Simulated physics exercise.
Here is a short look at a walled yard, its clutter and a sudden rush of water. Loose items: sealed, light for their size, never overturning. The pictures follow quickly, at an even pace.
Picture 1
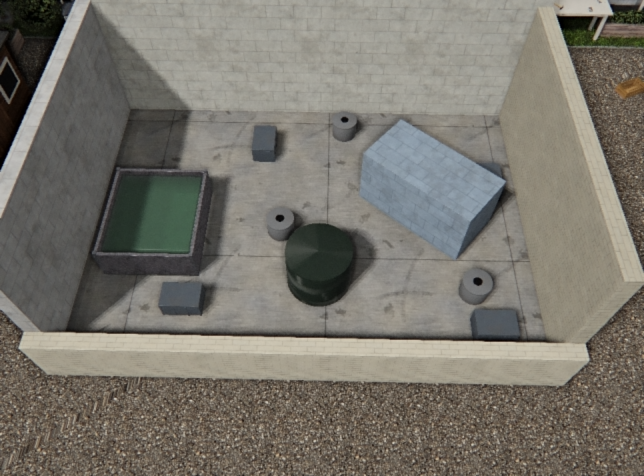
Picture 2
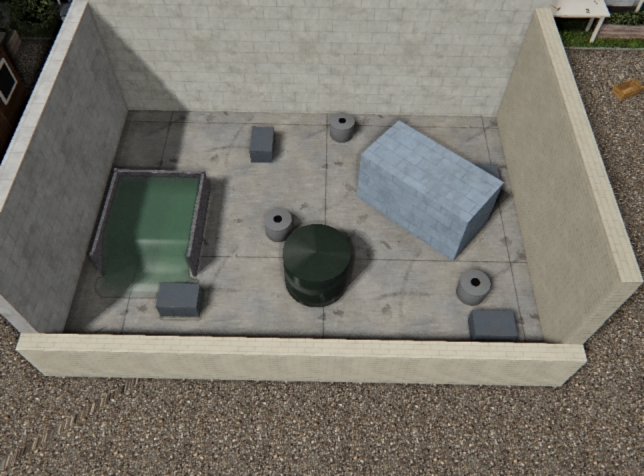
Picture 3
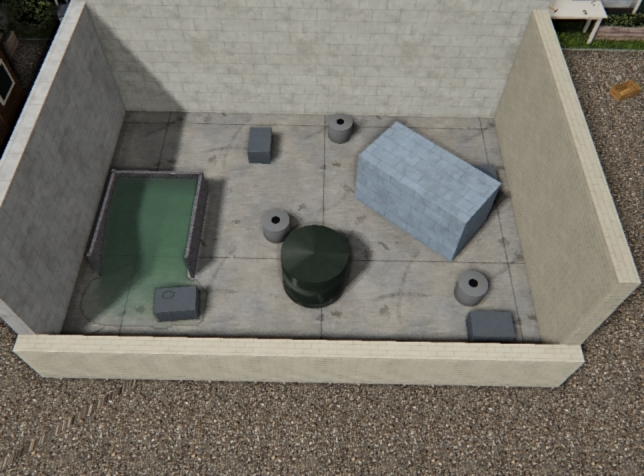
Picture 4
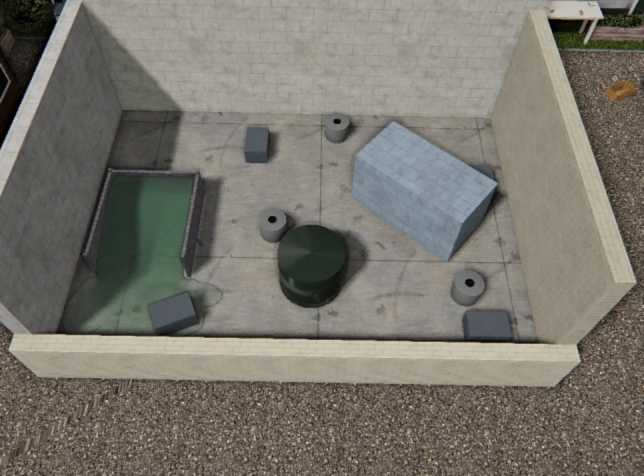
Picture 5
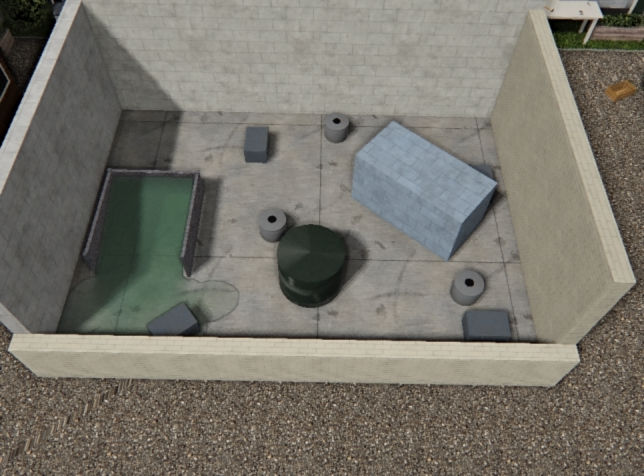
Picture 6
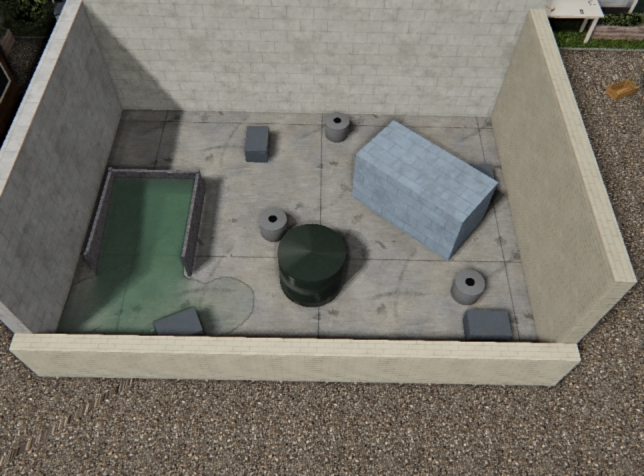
The clip shows a walled yard with scattered crates, tubs and larger blocks; the near side of a tank of green water opens, water spreads across the floor, and a nearby grey crate shifts and turns toward the front wall.
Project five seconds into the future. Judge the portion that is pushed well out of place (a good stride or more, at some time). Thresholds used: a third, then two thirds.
Mid band.
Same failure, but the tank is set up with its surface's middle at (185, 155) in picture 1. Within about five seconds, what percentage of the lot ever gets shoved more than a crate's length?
By my count it is some 40 %.
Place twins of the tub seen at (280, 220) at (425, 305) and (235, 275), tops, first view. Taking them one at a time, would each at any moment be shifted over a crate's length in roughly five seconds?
First goes the distance, second goes the distance.
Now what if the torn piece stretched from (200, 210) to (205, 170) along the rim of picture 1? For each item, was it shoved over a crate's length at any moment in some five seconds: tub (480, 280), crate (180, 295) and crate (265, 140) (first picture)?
In turn: Cleared that distance, stayed short, stayed short.
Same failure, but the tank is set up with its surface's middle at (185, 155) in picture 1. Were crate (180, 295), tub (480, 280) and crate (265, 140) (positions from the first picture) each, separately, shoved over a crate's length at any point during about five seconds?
Taking them in turn: Got sent well off; got sent well off; kept near its start.
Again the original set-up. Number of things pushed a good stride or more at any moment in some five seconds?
So, 3 of them.
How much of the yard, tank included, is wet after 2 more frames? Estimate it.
15 %.
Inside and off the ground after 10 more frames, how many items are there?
I count 0.
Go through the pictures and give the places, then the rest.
A crate at (180, 294), on the bottom; a tub at (345, 120), on the bottom; 0 of 7 have shifted, in the first picture.
A crate at (178, 295) rests on the ground; a tub at (342, 121) rests on the ground; 0 of 7 have shifted, in the second picture.
A crate at (175, 299), on the bottom, close to its start; a tub at (340, 122) rests on the ground; 0 of 7 have shifted, in the third picture.
A crate at (172, 310) rests on the ground, close to its start; a tub at (337, 122) rests on the ground; 1 of 7 have shifted, in the fourth picture.
A crate at (172, 323), on the bottom, a stride from its start; a tub at (337, 121) rests on the ground; 1 of 7 have shifted, in the fifth picture.
A crate at (178, 326) rests on the ground, a stride from its start; a tub at (337, 121) rests on the ground; 1 of 7 have shifted, in the sixth picture.
A moment on, 1 of 7 are well off their spots; 0 afloat.
Next, 1 of 7 are well off their spots; 0 afloat.
Later, 1 of 7 are well off their spots; 0 afloat.
In the end, 3 of 7 are well off their spots, and 3 have been at some point; 3 afloat.
